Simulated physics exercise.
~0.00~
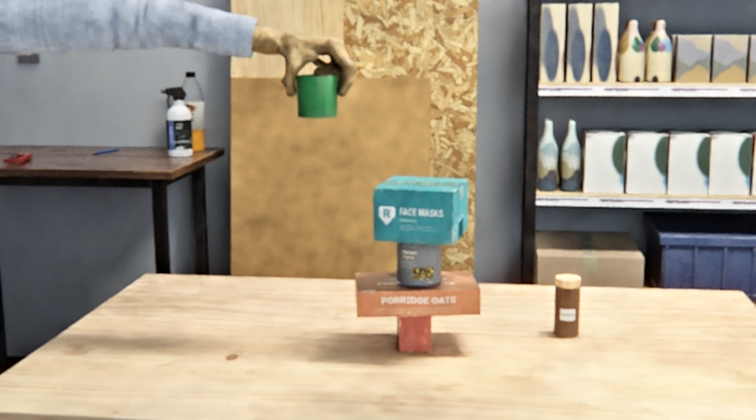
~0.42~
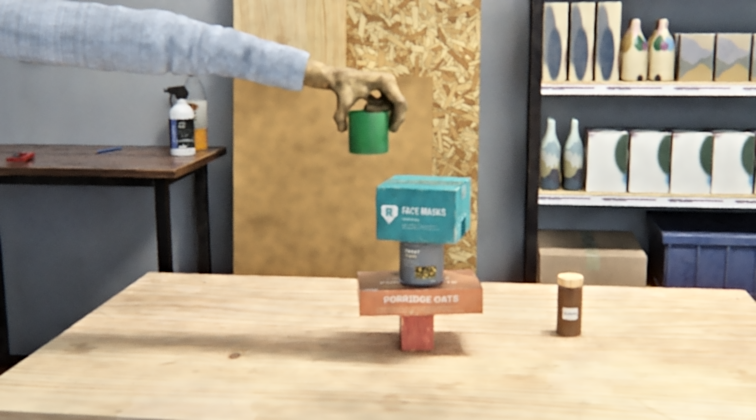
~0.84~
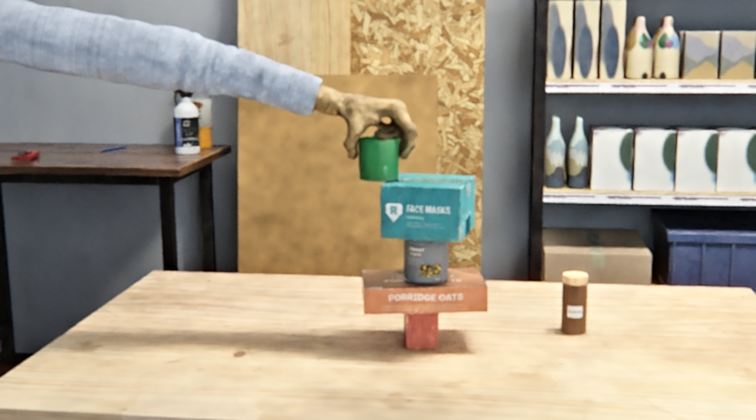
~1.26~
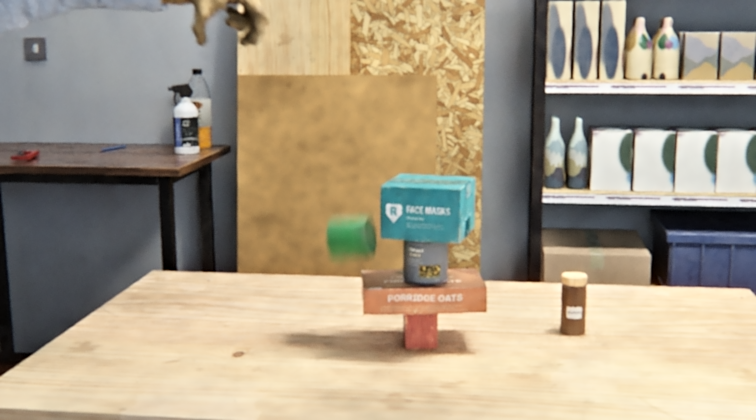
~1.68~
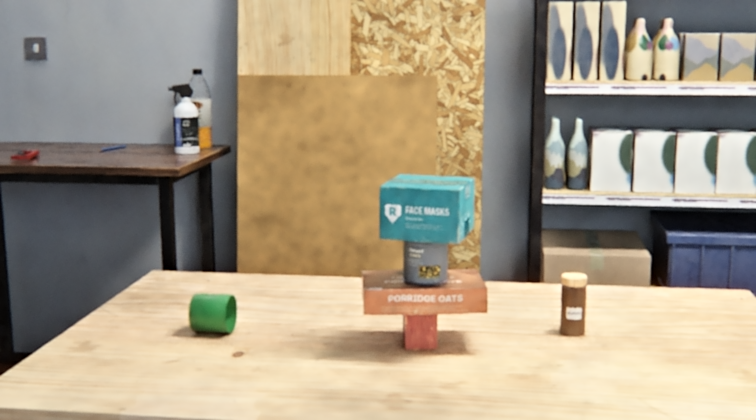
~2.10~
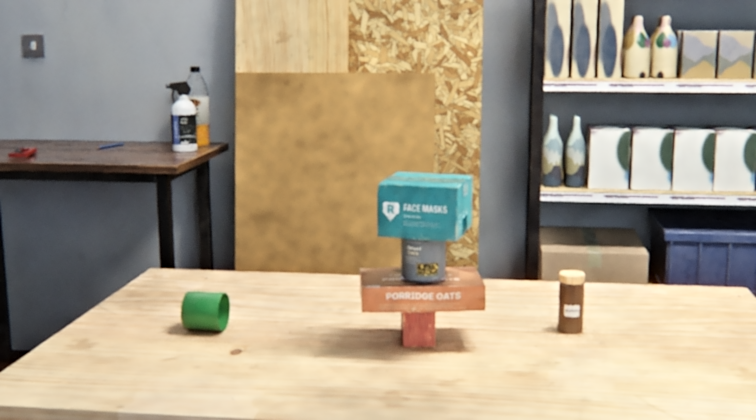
In a workshop-like room with shelves and a side table, a small tower stands on a pale wooden table, with a red block at the bottom, then an orange packet, a grey pot and a turquoise box, while a brown shaker stands to the right. A hand reaches in from the left holding a green cup and lowers it to the left edge of the turquoise box. The hand lets go and draws back, and the cup drops off the tower's left side. It lands on the table and ends up lying on its side at the left, while the rest of the tower stays standing.
